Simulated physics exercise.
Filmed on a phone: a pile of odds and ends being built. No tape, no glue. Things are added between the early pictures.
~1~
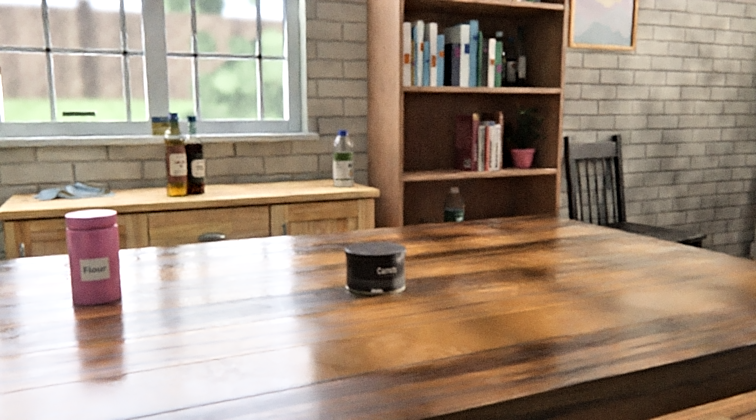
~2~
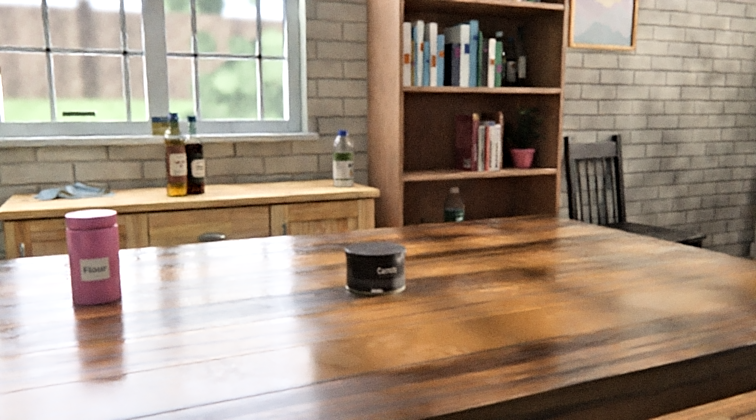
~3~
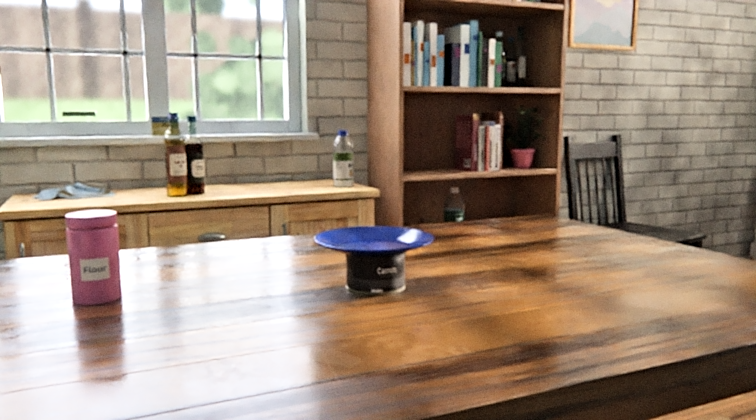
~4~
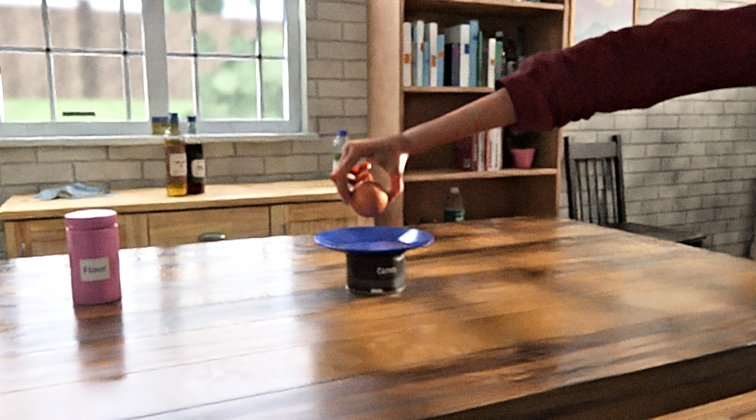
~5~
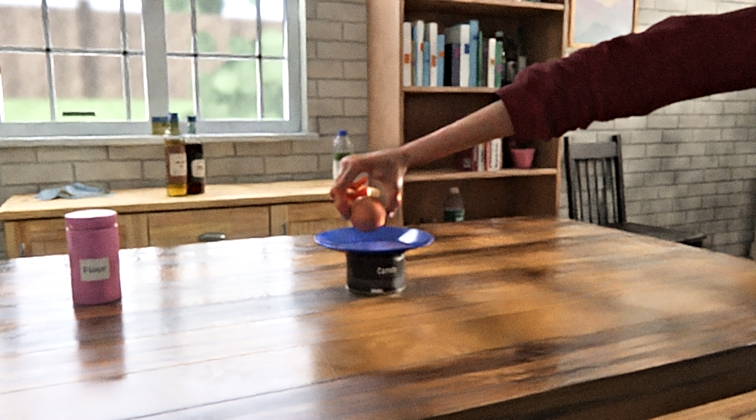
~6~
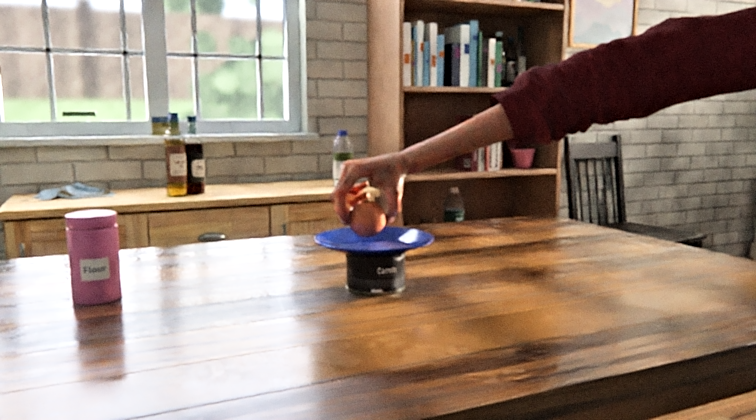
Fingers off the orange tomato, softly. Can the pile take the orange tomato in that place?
Here the pile keeps its balance.
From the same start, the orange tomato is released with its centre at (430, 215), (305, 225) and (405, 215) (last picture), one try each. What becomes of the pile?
In the first case it gives way; in the second case it gives way; in the third case it holds.
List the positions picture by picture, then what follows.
In the first frame, the last thing is not in view yet; pink jar (94, 256).
In the second frame, the last thing is not in view yet.
In the third frame, the last thing is not in view yet; black tub (376, 268).
The fourth frame shows coming down; orange tomato (369, 198); pink jar (94, 256).
The fifth frame shows coming down; orange tomato (367, 214); blue plate (374, 243).
The sixth frame shows in place under the hand; orange tomato (367, 219); black tub (376, 268).
Then, 0.10 s later than the last frame, all is still.
Then, 0.40 s later than the last frame, orange tomato resting near (367, 220).
When it is over, all 4 as before. End places, in pixels of the last picture, orange tomato near (367, 220). The pile stays up.
